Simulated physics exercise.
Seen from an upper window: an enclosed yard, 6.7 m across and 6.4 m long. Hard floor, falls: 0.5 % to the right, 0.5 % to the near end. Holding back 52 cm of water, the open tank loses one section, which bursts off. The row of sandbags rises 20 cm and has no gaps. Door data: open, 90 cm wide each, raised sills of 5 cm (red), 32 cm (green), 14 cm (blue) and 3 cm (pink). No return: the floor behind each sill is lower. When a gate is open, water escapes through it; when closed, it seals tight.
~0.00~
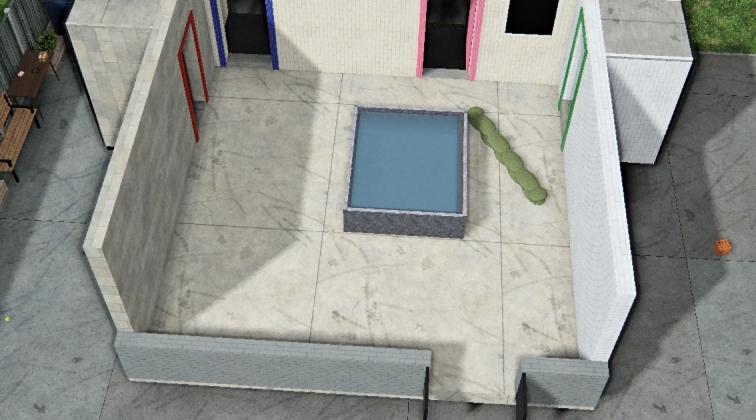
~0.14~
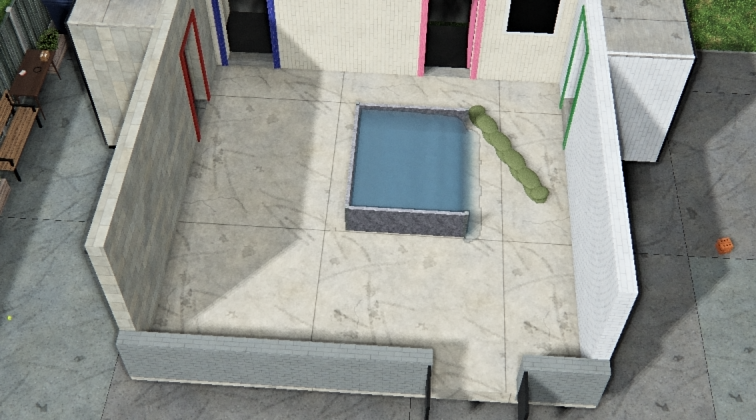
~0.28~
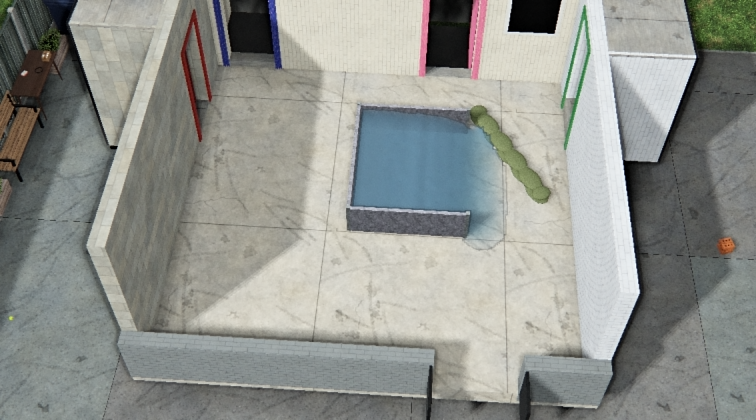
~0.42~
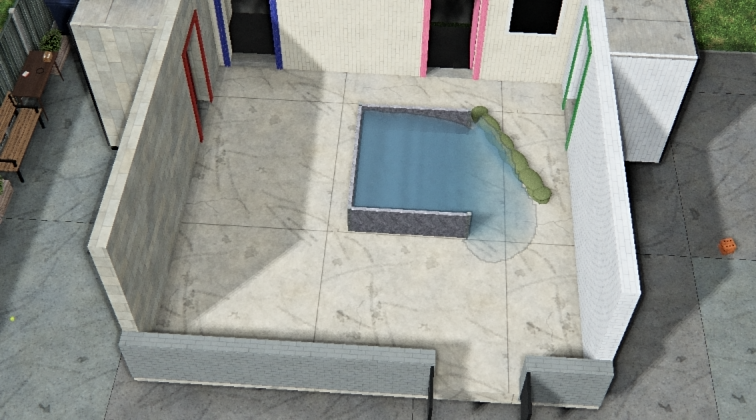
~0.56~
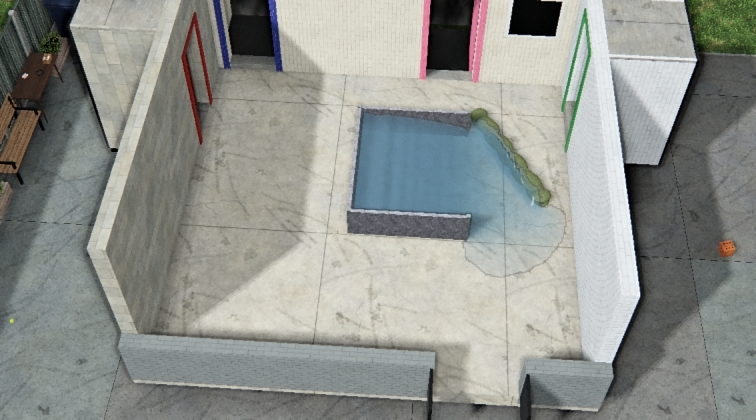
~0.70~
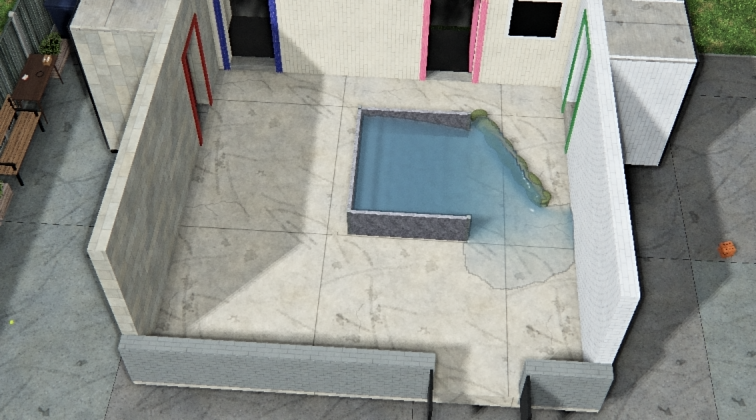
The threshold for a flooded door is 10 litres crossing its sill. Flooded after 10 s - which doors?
Red door: No. Green door: No. Blue door: No. Pink door: Yes.
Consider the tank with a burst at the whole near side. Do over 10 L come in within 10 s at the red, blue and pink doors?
Result: Red limit not passed, blue limit not passed, pink limit not passed.
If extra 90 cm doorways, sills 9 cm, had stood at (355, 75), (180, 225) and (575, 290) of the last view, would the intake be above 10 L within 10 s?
Taking them in order, the first gets too little, the second too little and the third enough.
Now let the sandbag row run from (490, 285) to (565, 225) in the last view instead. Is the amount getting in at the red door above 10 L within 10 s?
Limit check - red: Fail, exceeded.
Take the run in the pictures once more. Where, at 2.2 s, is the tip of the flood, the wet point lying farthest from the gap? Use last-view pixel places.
About pixel (575, 386).
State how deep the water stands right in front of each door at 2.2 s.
Depths in cm: Red 0, green 13, blue 0, pink 4.
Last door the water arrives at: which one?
Result: Red door.
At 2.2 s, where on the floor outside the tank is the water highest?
Around (575, 386).
After 1.4 s water covers 20 % of the floor and is deepest (37 cm) near (565, 241); red door not reached, green door not reached, blue door not reached, pink door not reached.
After 2.2 s water covers 30 % of the floor and is deepest (42 cm) near (575, 386); red door not reached, green door 13 cm at the sill, 0 L in, blue door not reached, pink door 4 cm at the sill, 1 L in.
After 3.5 s water covers 40 % of the floor and is deepest (30 cm) near (563, 386); red door not reached, green door 7 cm at the sill, 0 L in, blue door not reached, pink door 6 cm at the sill, 7 L in.
After 6.0 s water covers 70 % of the floor and is deepest (13 cm) near (563, 386); red door 2 cm at the sill, 0 L in, green door 7 cm at the sill, 0 L in, blue door 2 cm at the sill, 0 L in, pink door 4 cm at the sill, 18 L in.
After 10.0 s water covers 90 % of the floor and is deepest (9 cm) near (561, 354); red door 4 cm at the sill, 1 L in, green door 5 cm at the sill, 0 L in, blue door 4 cm at the sill, 0 L in, pink door 4 cm at the sill, 20 L in.
